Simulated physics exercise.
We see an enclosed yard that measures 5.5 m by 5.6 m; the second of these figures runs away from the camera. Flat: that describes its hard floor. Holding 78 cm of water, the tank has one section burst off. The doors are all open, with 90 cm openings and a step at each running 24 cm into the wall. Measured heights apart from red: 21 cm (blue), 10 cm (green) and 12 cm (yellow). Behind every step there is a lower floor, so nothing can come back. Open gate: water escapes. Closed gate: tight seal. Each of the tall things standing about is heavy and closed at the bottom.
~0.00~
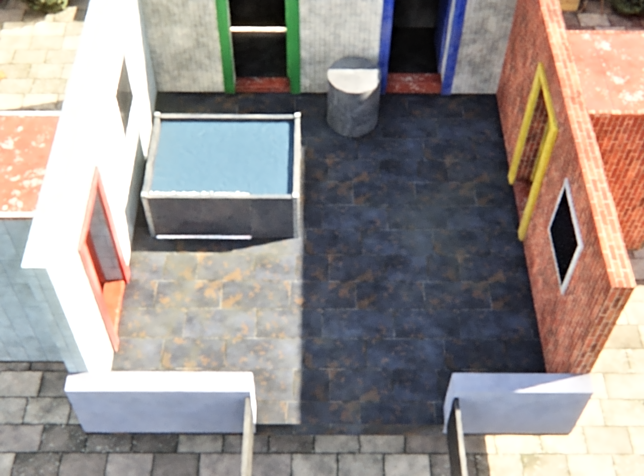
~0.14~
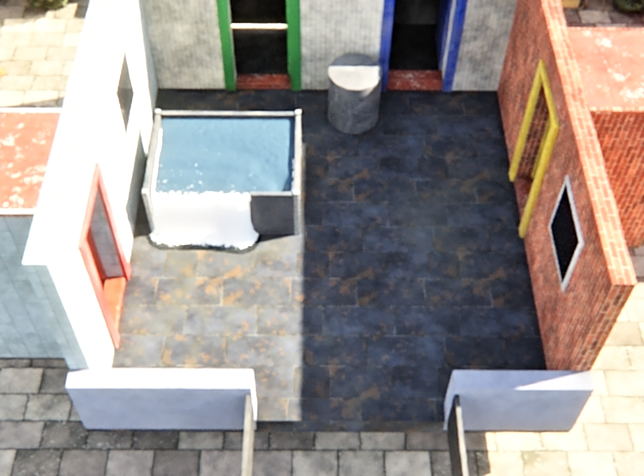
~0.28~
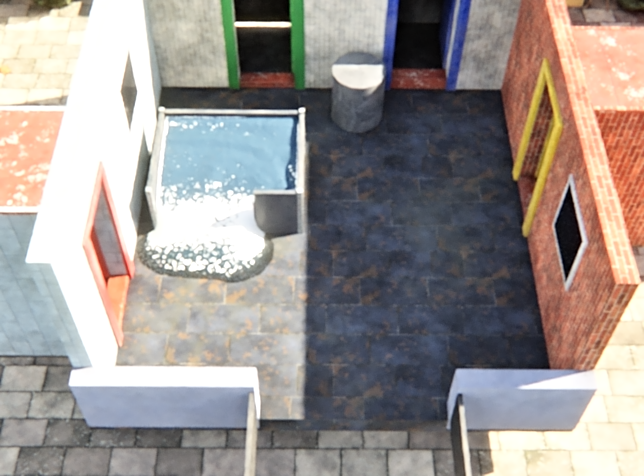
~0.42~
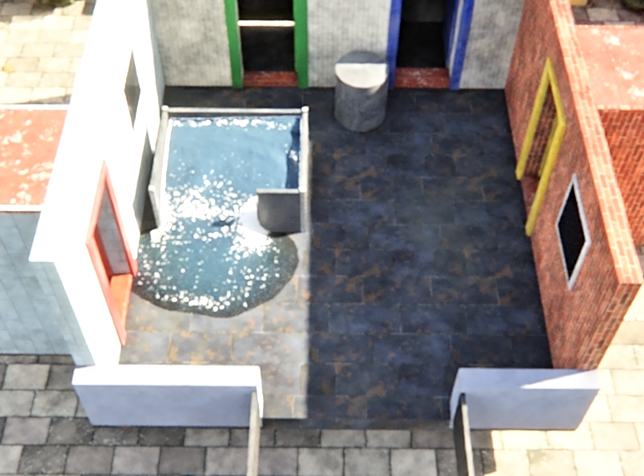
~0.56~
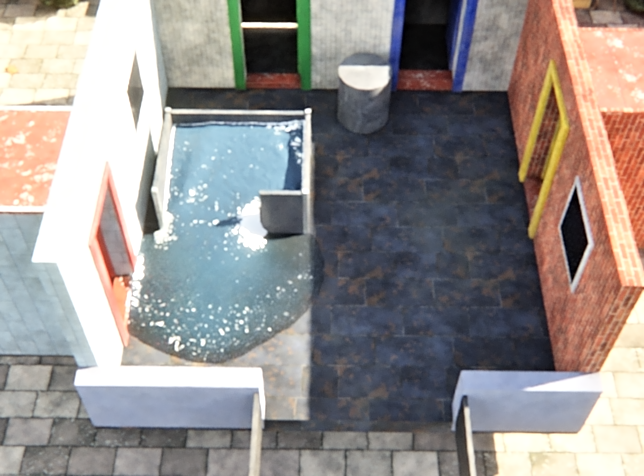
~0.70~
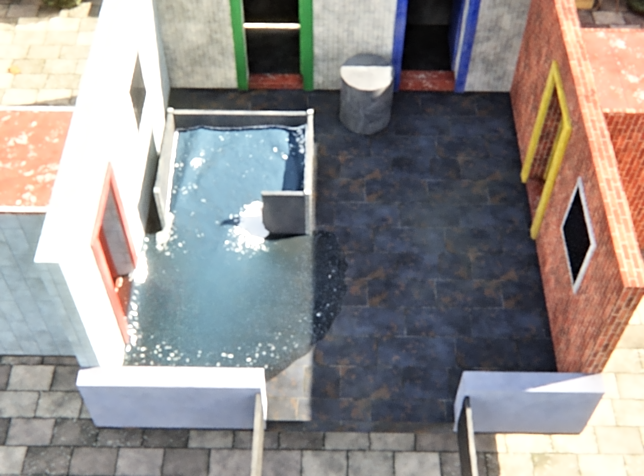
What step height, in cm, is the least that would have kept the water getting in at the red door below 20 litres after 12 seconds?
The least height is about 22 cm.
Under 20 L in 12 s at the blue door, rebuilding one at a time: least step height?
At blue, about 7.0 cm.
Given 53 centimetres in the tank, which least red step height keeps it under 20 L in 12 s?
It would take a step of about 14.0 cm.
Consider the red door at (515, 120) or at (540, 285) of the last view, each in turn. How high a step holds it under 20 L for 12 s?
In turn: About 7.5 cm, about 10.5 cm.
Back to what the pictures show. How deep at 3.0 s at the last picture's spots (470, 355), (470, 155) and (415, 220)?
The depths come to about 6, 0 and 0 cm.
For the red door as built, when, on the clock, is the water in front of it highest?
It peaks around 1.4 s.
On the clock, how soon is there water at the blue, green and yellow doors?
Blue: 6.0 s; green: 8.0 s; yellow: 4.0 s.
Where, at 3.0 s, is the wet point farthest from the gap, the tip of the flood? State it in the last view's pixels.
Look about (528, 405) in the last picture.
After 1.4 s water covers 30 % of the floor, deepest (60 cm) near (117, 399); 23 cm at the red door, 21 litres in over its 9 cm step.
After 3.0 s water covers 40 % of the floor, deepest (26 cm) near (128, 336); 20 cm at the red door, 104 litres in over its 9 cm step.
After 12.0 s water covers 95 % of the floor, deepest (9 cm) near (522, 193); 3 cm at the red door, 178 litres in over its 9 cm step.
At the red door as built, the water arrived by 0.6 s and peaked near 23 cm at 1.4 s.
With a step of 19 cm, 38 litres would have come in within the 12 s; with 25.5 cm, 7 litres. So under 20 litres takes about 22 cm.
